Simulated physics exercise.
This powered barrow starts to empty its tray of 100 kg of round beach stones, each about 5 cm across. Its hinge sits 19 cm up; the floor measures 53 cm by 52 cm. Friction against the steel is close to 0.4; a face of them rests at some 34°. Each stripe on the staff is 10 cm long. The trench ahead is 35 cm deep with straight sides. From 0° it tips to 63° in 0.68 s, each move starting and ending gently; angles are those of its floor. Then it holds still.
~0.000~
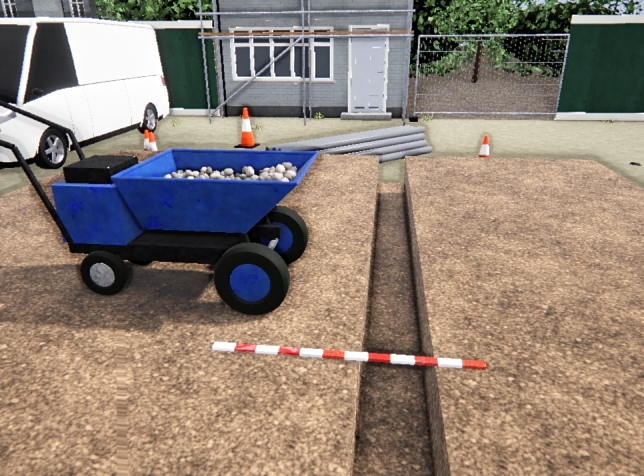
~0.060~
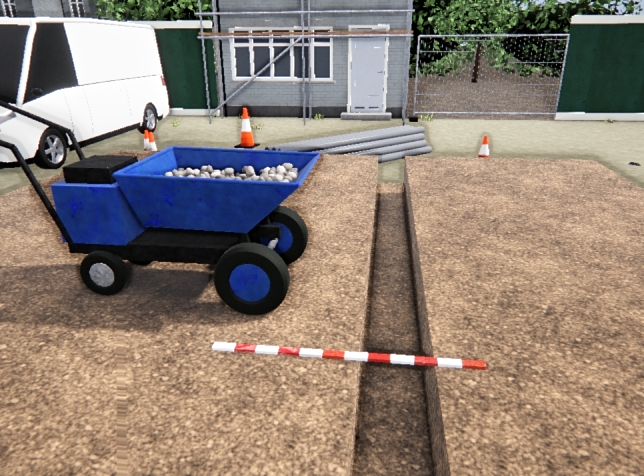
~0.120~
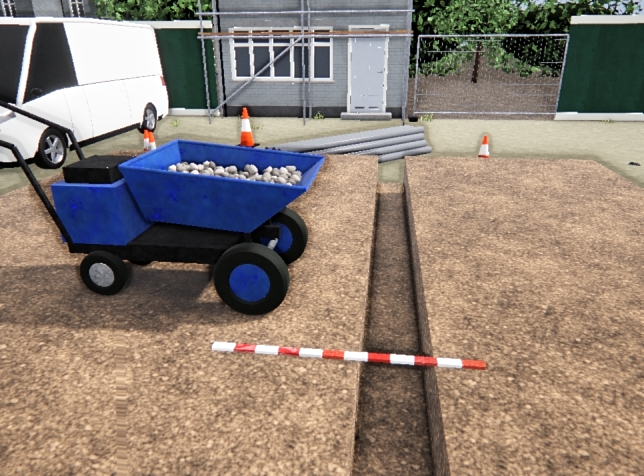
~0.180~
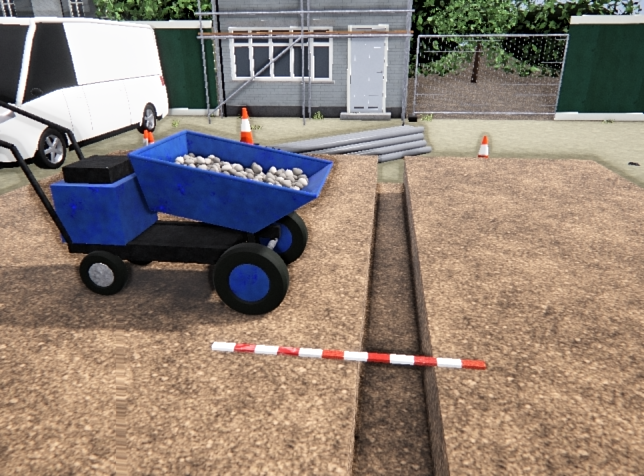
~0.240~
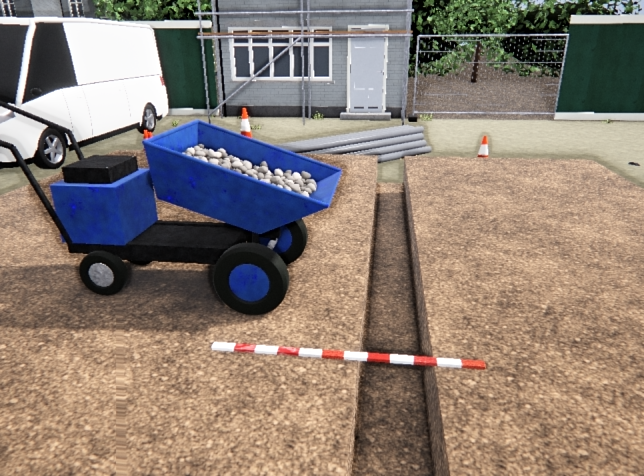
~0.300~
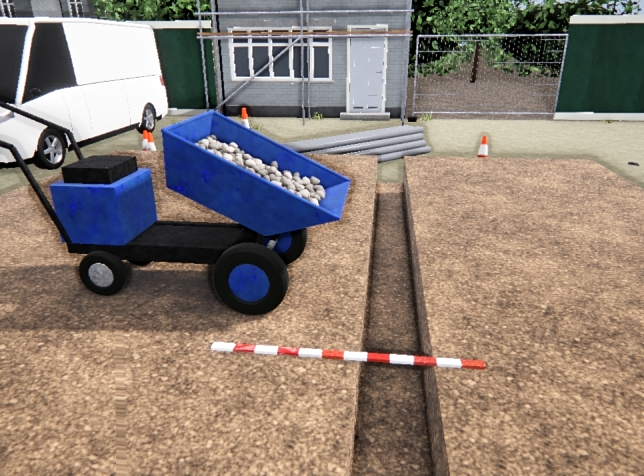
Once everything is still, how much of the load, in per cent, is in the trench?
About 74 per cent.
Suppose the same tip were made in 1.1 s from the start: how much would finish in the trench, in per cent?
In that case some 90 per cent.
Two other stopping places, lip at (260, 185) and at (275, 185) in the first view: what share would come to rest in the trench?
First some 95, then 95 per cent.
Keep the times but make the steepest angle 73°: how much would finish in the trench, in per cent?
In that case some 90 per cent.
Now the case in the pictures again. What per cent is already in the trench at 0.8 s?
About 15 per cent by then.
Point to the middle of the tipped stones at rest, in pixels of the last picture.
Near (407, 333).
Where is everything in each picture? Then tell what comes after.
The tray is at 0°, its lip at (297, 184); the top of the load is at (269, 174), in the first frame.
Lip at (299, 185), floor tilted 1°, highest stones at (248, 174); the stones move at 0.3 m/s on average, in the second frame.
The tray is at 5°, its lip at (306, 189); the top of the load is at (193, 169); the stones move at 0.6 m/s on average, in the third frame.
Lip at (317, 196), floor tilted 11°, highest stones at (196, 162); the stones move at 0.9 m/s on average, in the fourth frame.
Lip at (328, 206), floor tilted 18°, highest stones at (197, 153); the stones move at 1.0 m/s on average, in the fifth frame.
Lip at (339, 219), floor tilted 26°, highest stones at (206, 144); the stones move at 1.1 m/s on average, in the sixth frame.
After 0.5 s the floor is at 53°; 100 % in the tray; the foremost stones are at (346, 239).
After 0.8 s the floor is at 63°; 85 % in the tray, 15 % in the trench; the foremost stones are at (410, 293).
After 1.1 s the floor is at 63°; 22 % in the tray, 52 % in the trench, 25 % past the trench; the foremost stones are at (530, 296).
After 3.1 s the floor is at 63°; 0 % in the tray, 74 % in the trench, 26 % past the trench; the foremost stones are past the picture's edge.
